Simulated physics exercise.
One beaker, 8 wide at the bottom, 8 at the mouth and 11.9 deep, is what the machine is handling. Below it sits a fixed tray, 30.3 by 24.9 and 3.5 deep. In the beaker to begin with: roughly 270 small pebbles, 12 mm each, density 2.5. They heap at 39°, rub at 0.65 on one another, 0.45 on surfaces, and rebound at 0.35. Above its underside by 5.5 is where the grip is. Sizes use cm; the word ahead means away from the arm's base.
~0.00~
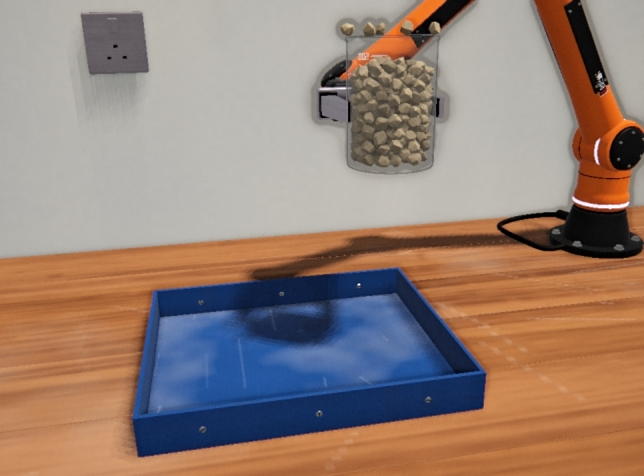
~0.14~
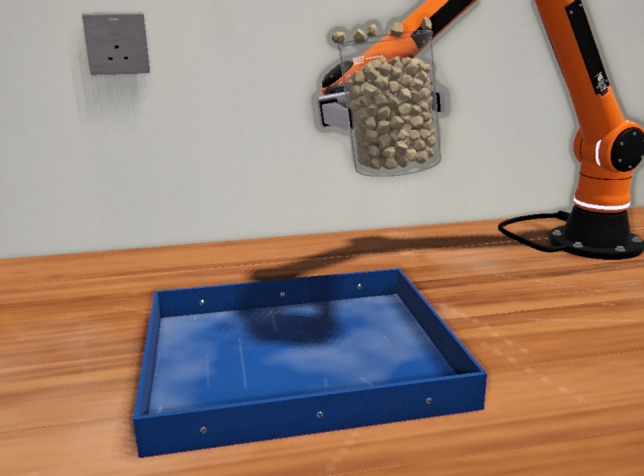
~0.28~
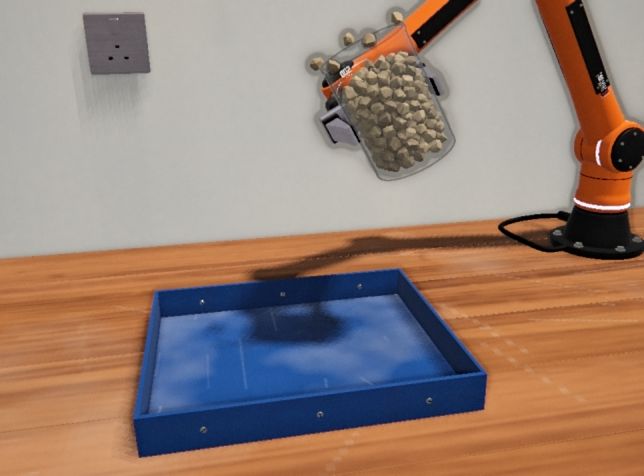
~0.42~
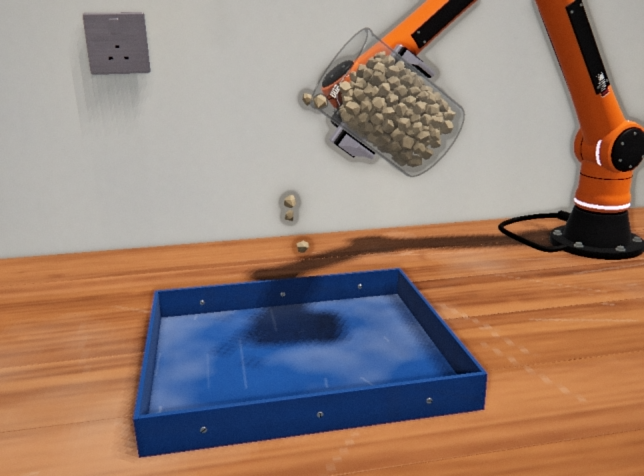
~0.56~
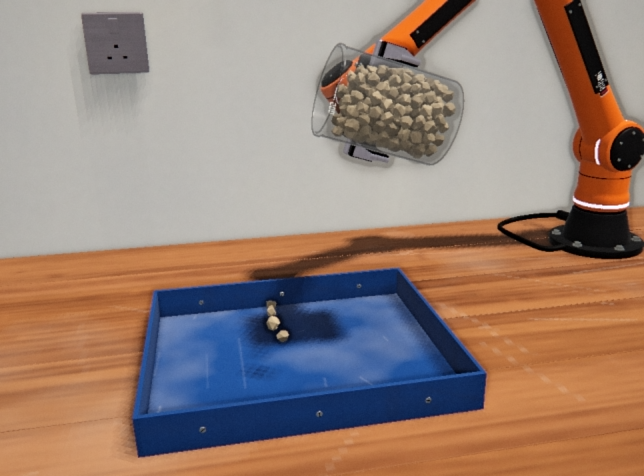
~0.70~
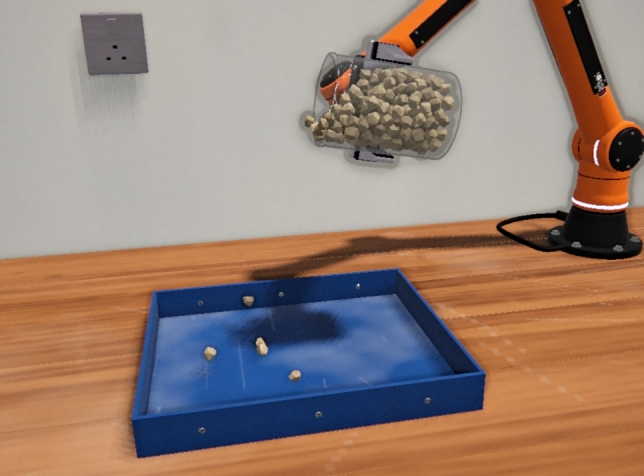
Above a shallow blue tray on a wooden table, an orange robot arm holds an upright, clear beaker heaped with small tan pebbles. The arm tips the beaker leftward until it lies nearly on its side; a few pebbles drop and scatter in the tray, while the rest slide toward the mouth.
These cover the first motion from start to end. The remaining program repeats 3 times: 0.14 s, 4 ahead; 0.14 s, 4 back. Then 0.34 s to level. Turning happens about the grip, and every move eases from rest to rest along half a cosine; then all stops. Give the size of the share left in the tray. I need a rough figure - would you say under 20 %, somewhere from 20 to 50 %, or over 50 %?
I would say somewhere from 20 to 50 %.
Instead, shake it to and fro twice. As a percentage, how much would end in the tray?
It would then be around 25 per cent.
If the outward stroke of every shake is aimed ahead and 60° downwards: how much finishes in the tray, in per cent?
Result: Approx. 5 %.
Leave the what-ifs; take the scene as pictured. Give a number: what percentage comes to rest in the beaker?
I'd estimate close to 70 percent finishes there.
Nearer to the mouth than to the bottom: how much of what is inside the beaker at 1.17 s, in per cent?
About 50 percent.
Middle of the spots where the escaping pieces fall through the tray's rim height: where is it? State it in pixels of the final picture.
Their middle lies around (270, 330).
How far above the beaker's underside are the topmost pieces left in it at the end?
About 8.0 cm.
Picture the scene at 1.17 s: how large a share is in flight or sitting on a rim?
2 %.
After 1.17 s, tilted 80° forward, highest piece 29 above the table; 231 in the beaker, 36 in the tray, 6 in flight or on a rim.
After 1.64 s, tilted 63° forward, highest piece 28 above the table; 186 in the beaker, 81 in the tray, 1 on the table or floor, 5 in flight or on a rim.
After 2.08 s, level, highest piece 29 above the table; 185 in the beaker, 87 in the tray, 1 on the table or floor.
After 3.13 s, level, highest piece 29 above the table; 185 in the beaker, 87 in the tray, 1 on the table or floor.
In the end, 185 in the beaker, 87 in the tray, 1 on the table or floor. That is 32 % in the tray.
